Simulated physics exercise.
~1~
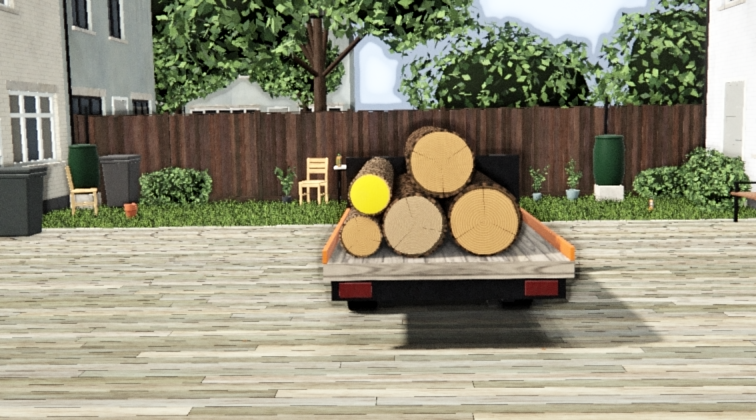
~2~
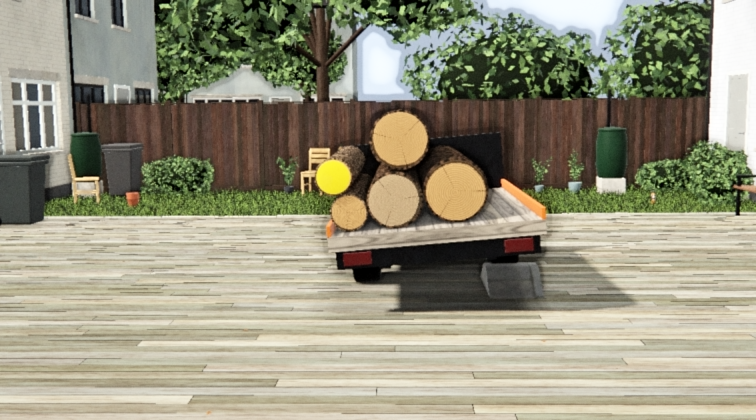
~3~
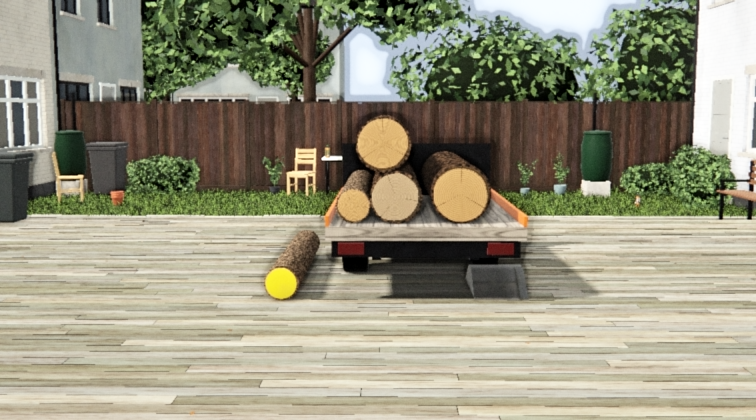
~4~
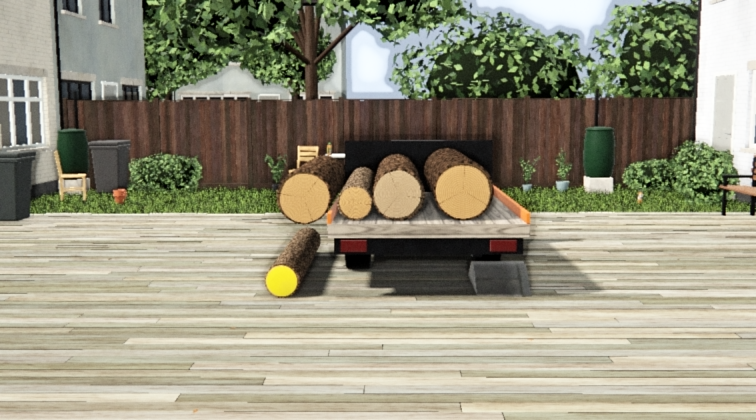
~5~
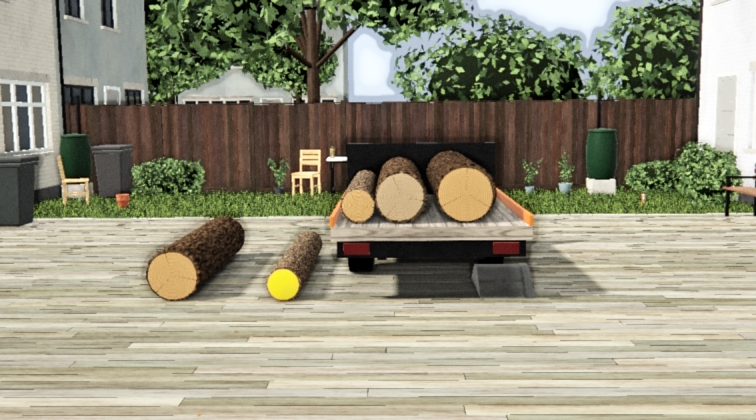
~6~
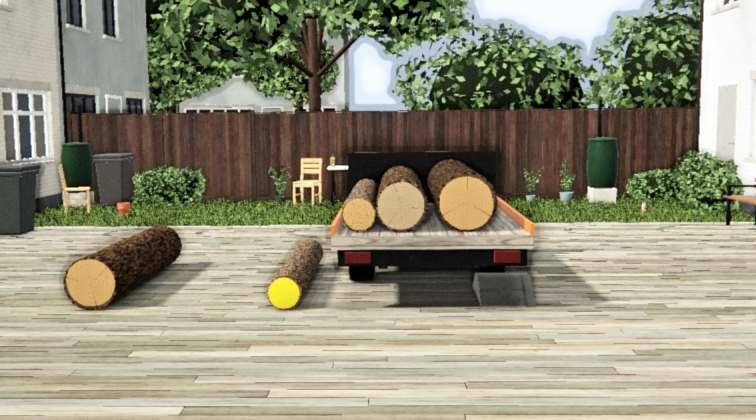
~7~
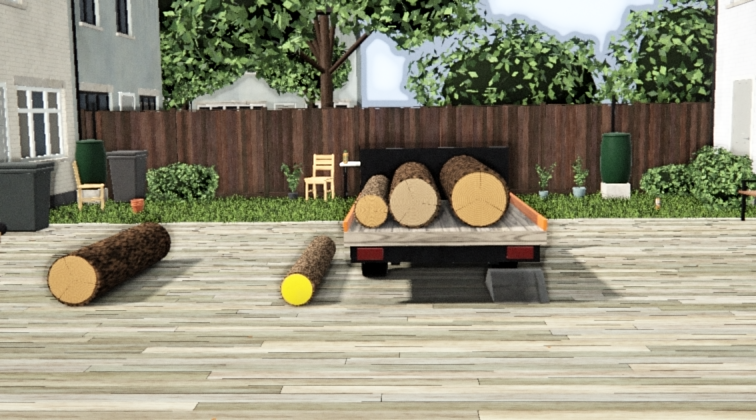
Five cut logs, one with a bright yellow end, sit stacked on a low trailer with orange side boards, seen from behind in a paved yard with a brown fence, trees and pale houses beyond. The trailer tilts to the left as its right side rises over a dark hump, and the yellow log slips over the left side. As the deck levels, it lands on the ground. The large top log then rolls down across the left side, drops and rolls farther left. Both lie on the ground at the end, with three logs still aboard.
